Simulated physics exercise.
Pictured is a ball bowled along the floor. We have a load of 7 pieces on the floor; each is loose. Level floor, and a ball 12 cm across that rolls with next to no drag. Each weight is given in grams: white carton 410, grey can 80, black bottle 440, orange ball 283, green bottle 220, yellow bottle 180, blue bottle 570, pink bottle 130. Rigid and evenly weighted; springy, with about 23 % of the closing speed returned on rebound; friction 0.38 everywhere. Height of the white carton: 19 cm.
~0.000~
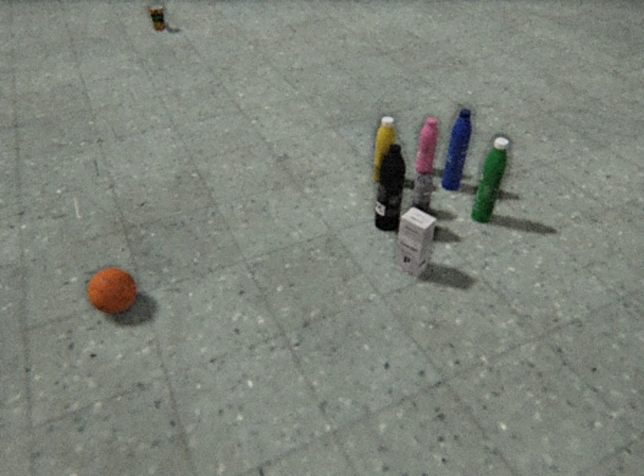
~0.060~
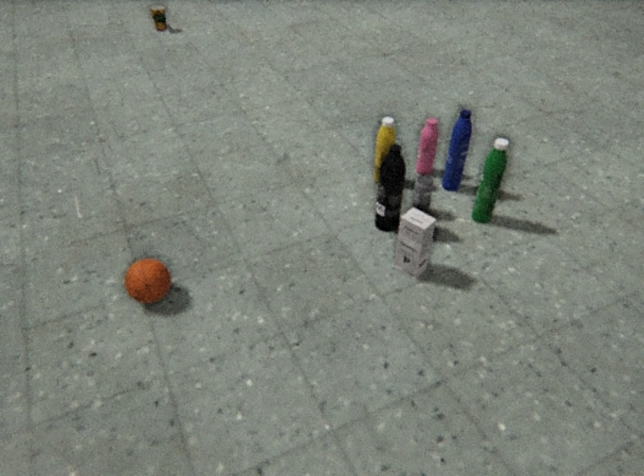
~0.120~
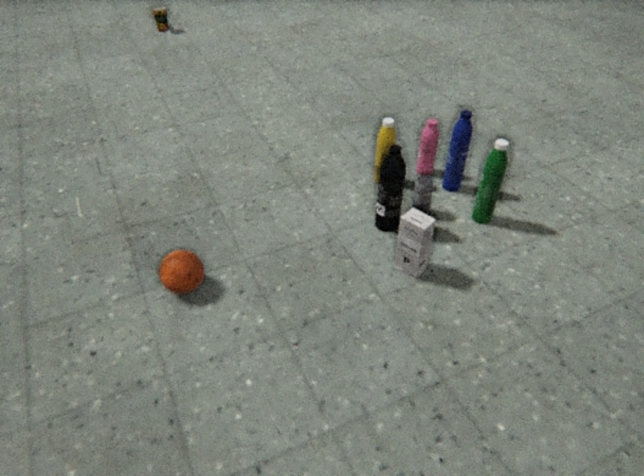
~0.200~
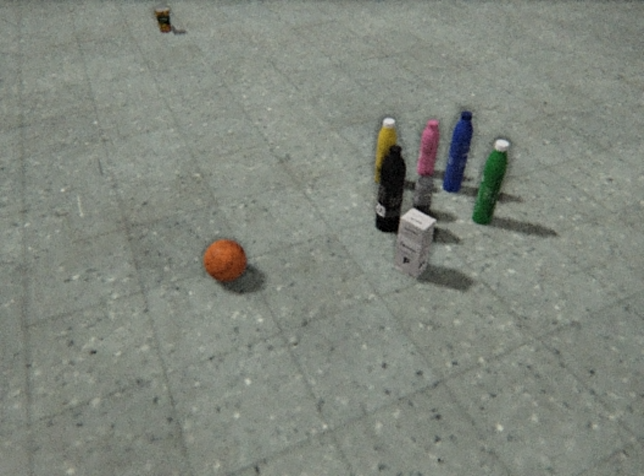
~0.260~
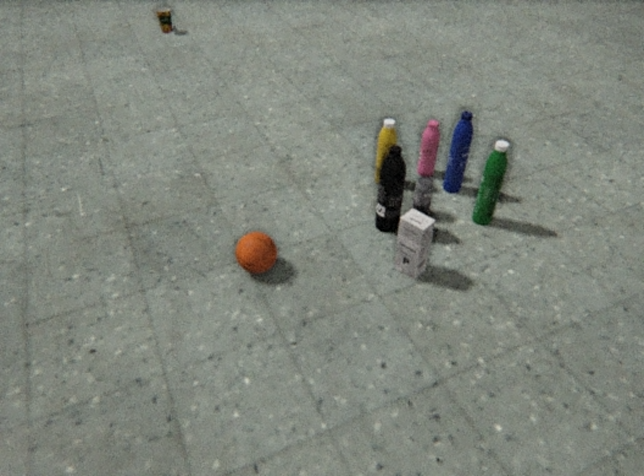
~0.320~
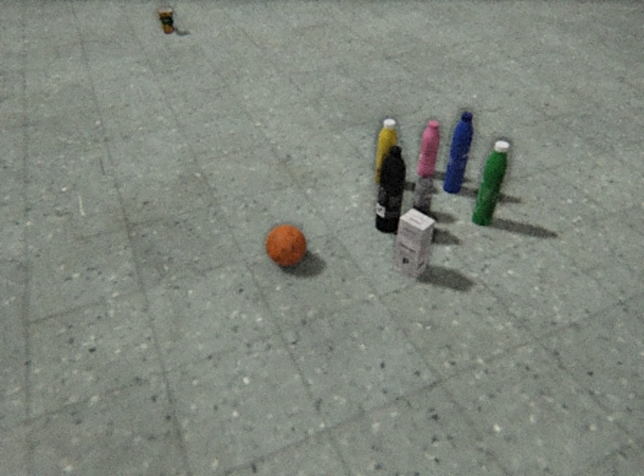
The clip opens with an orange ball at the left on a gray speckled floor, while colorful bottles and a white carton stand grouped at the right. The ball rolls steadily rightward and slightly up the view, closing much of the gap to the group, whose pieces stay still.
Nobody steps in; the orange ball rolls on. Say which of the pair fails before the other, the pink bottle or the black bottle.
I would say the latter fails first.
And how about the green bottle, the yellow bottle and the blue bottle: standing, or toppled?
In the last frame the green bottle remains up, the yellow bottle remains up and the blue bottle remains up.
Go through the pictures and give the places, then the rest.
In the first frame, 0 cm rolled; orange ball (113, 291); pink bottle (427, 146); black bottle (391, 188).
In the second frame, 9 cm rolled; orange ball (148, 281); green bottle (491, 182).
In the third frame, 18 cm rolled; orange ball (182, 272); blue bottle (458, 152).
In the fourth frame, 31 cm rolled; orange ball (225, 261); grey can (423, 197).
In the fifth frame, 40 cm rolled; orange ball (256, 253).
In the sixth frame, 49 cm rolled; orange ball (286, 245); pink bottle (430, 149); black bottle (391, 190).
After 1.02 s, 104 cm rolled; orange ball near (468, 229); black bottle leaning 64° near (416, 174); grey can leaning 11°.
After 1.72 s, 141 cm rolled; orange ball near (589, 225); black bottle on its side near (420, 184); pink bottle on its side near (429, 137); grey can slid 3 cm.
By the end (3.0 s), tipped over on the floor, black bottle and pink bottle; the other 5 in place, give or take 8 cm. Seen from the same camera at the end, pink bottle near (427, 136), black bottle near (420, 184). Pink bottle went at 1.12 s; black bottle went at 0.90 s.
